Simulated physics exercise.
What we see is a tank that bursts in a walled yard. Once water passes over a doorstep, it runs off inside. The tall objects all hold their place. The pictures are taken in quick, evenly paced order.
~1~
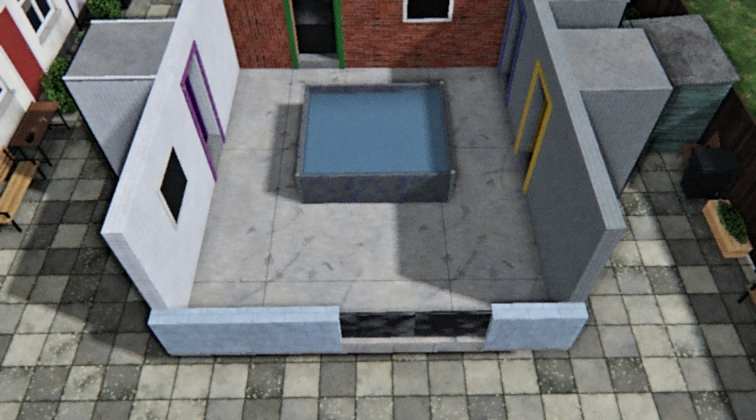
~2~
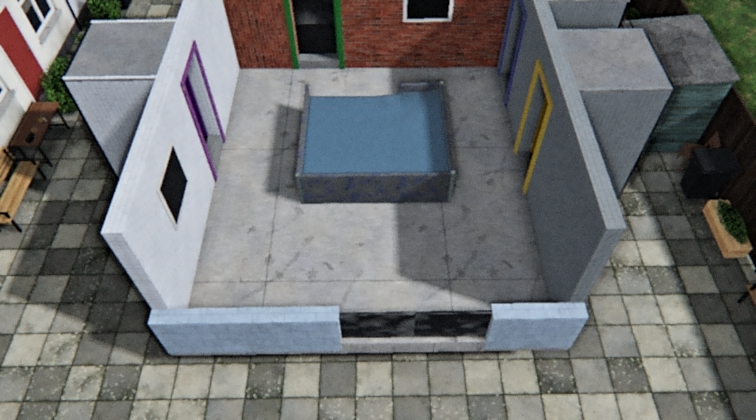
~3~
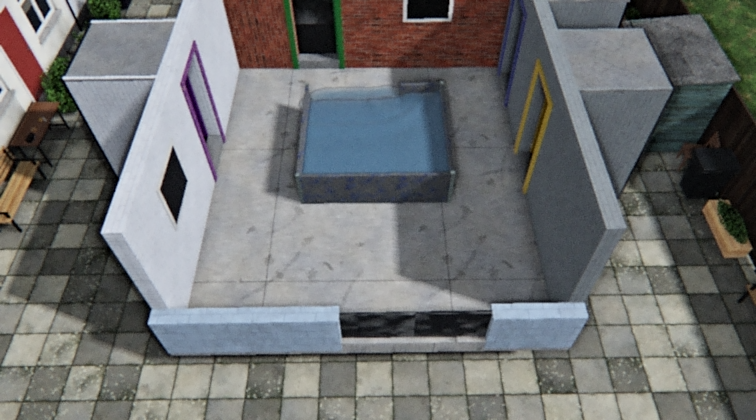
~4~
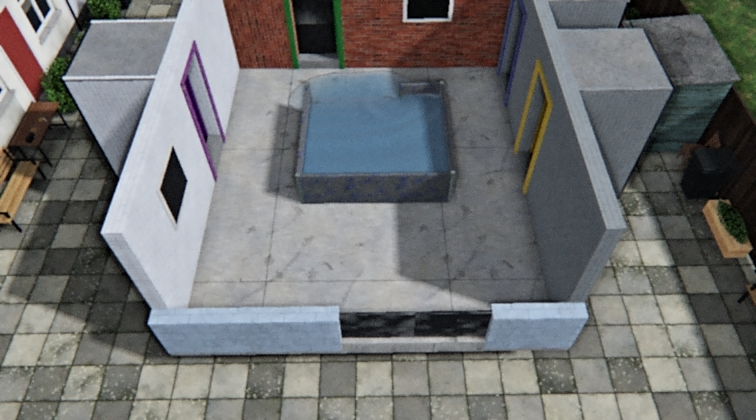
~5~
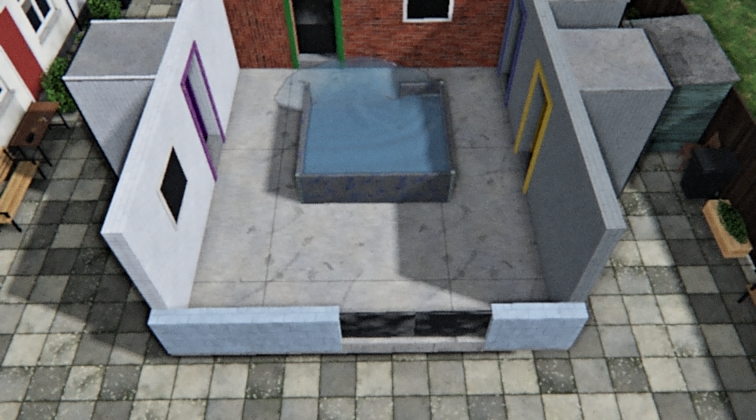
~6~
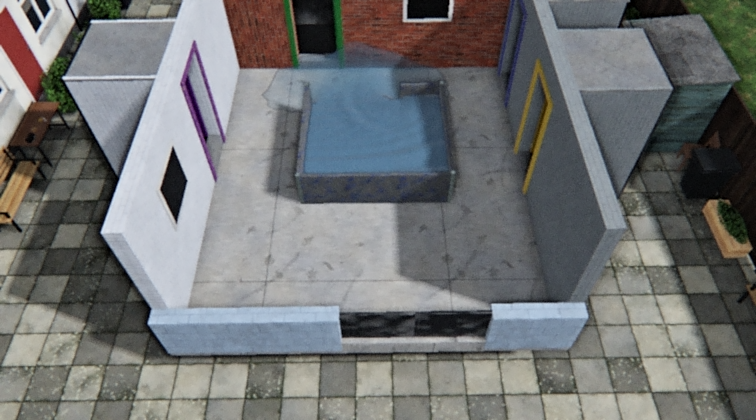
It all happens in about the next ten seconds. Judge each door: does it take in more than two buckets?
Purple door: Inside the limit. Blue door: Past the limit. Yellow door: Inside the limit. Green door: Past the limit.
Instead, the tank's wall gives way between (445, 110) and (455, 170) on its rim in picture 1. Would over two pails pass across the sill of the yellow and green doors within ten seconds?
As I see it, the yellow one breaks the limit and the green one stays within bounds.
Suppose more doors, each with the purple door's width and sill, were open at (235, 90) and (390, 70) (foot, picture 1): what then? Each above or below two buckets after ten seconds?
Note, in sequence - door one ends up higher; door two ends up higher.
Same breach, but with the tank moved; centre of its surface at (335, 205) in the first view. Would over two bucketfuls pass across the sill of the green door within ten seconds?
Green: Overshoots.
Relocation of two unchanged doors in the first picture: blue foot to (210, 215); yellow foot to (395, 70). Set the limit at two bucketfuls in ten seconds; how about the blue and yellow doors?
Taking them in turn, the blue door remains below the limit and the yellow door crosses the limit.
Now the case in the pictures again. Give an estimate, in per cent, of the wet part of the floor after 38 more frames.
It comes out near 90 percent.
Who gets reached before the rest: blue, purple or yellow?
Call: The blue-painted one.
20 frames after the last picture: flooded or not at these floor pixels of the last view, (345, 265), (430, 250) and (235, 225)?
As listed, the points end up high and dry, high and dry and soaked.
A moment on, water covers 20 % of the floor; the purple door not reached, the blue door not reached, the yellow door not reached, the green door over two buckets in.
Next, water covers 30 % of the floor; the purple door not reached, the blue door over two buckets in, the yellow door not reached, the green door far over two buckets in.
Then, water covers 65 % of the floor; the purple door wet at the sill, nothing in, the blue door far over two buckets in, the yellow door wet at the sill, nothing in, the green door far over two buckets in.
Later, water covers 90 % of the floor; the purple door wet at the sill, nothing in, the blue door far over two buckets in, the yellow door wet at the sill, nothing in, the green door far over two buckets in.
In the end, water covers 100 % of the floor; the purple door wet at the sill, nothing in, the blue door far over two buckets in, the yellow door under two buckets in, the green door far over two buckets in.
